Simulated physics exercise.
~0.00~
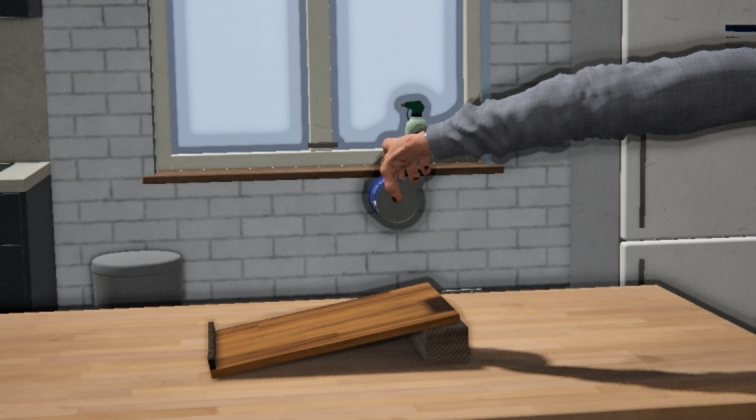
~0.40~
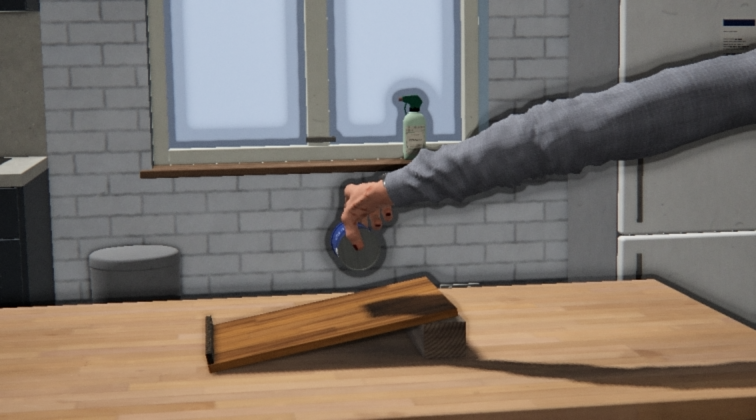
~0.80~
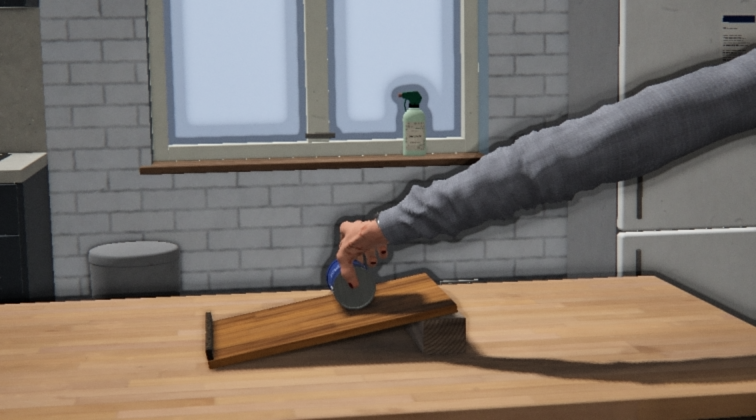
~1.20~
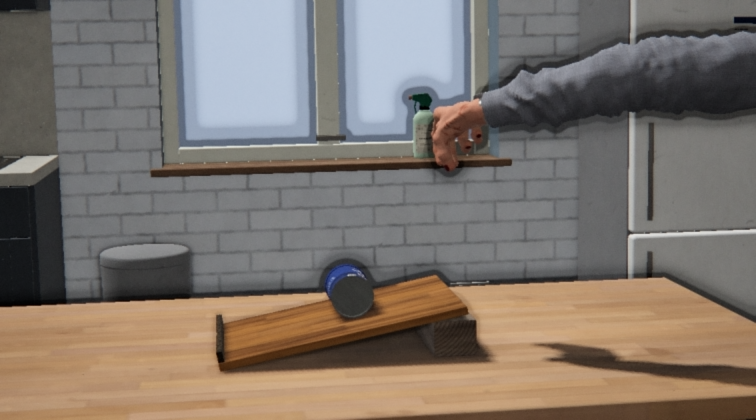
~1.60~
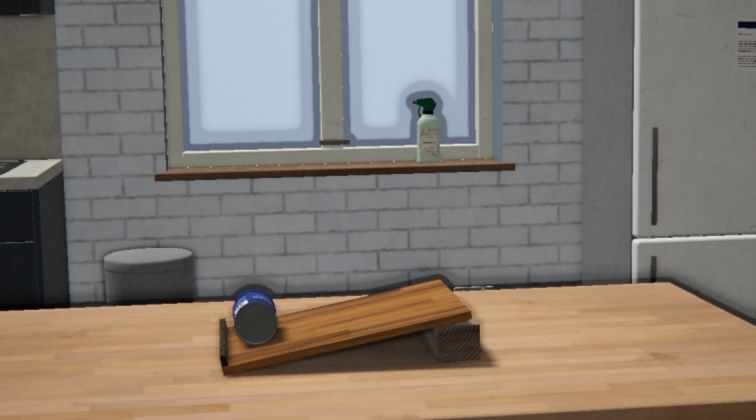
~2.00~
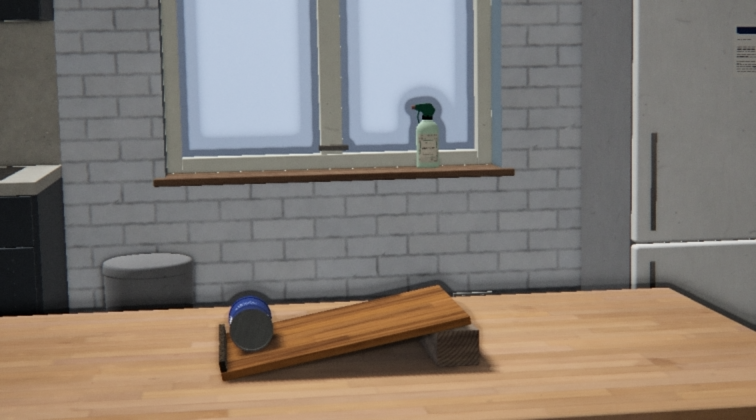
A blue tin rolled down a tilted wooden board on a kitchen counter after a hand lowered it on its side, let go and drew back to the right, and it ended up resting against the raised edge at the lower left end.
